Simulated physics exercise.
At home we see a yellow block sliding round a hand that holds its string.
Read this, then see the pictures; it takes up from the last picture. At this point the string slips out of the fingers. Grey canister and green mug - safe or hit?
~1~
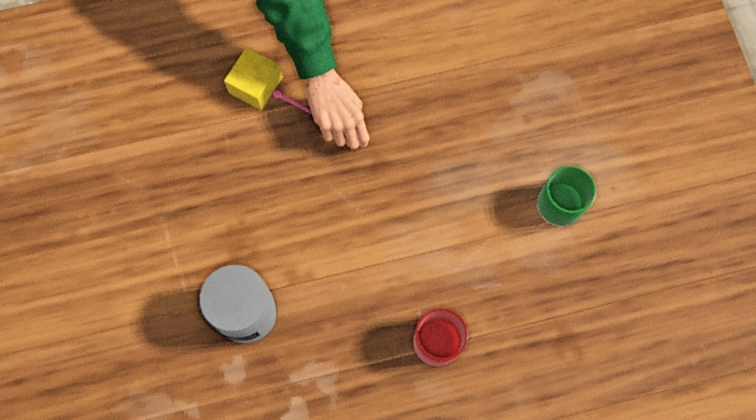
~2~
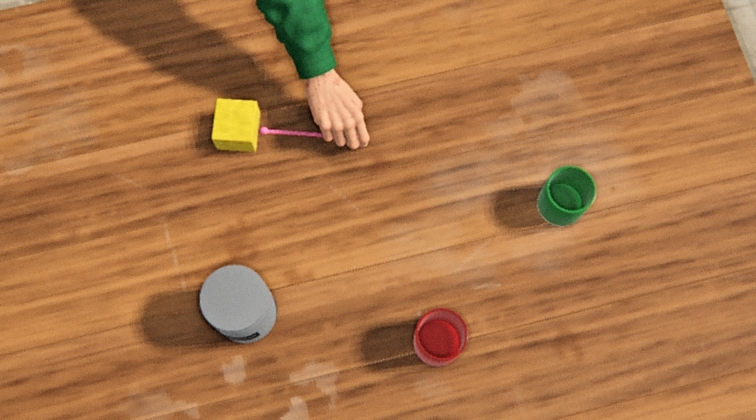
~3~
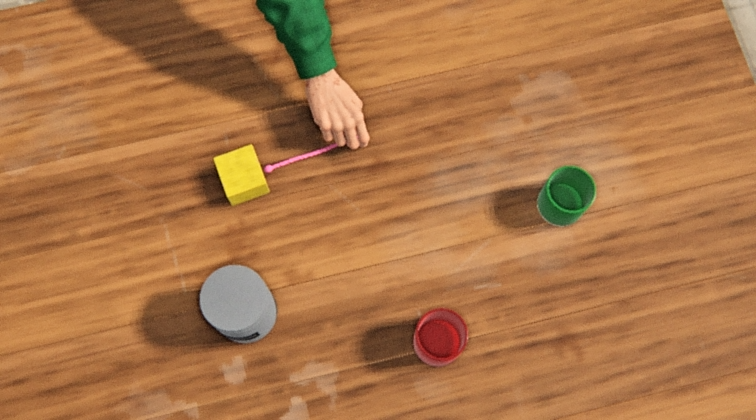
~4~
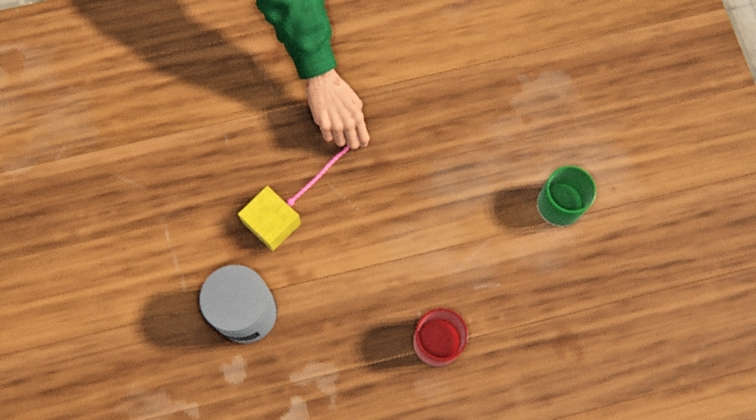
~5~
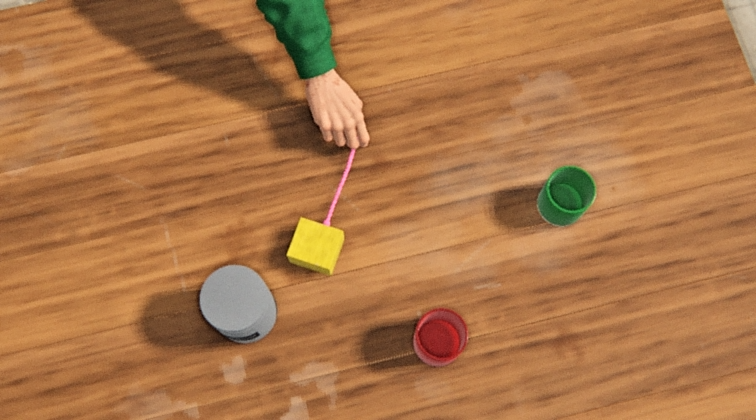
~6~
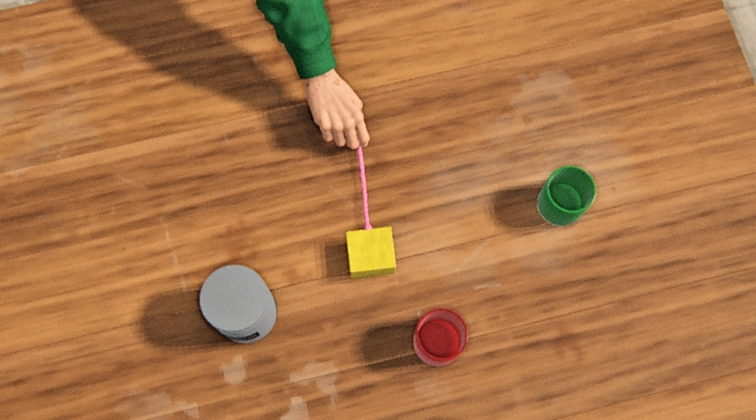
Grey canister - safe; green mug - hit.
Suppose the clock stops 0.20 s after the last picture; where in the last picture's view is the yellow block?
At that moment it is at (525, 212).
Then, 0.08 s after the last picture, block near (475, 226).
Then, 0.20 s after the last picture, block near (525, 212); green mug pushed aside.
At rest, block near (525, 212); green mug pushed aside. The grey canister stays untouched and the green mug gets hit.
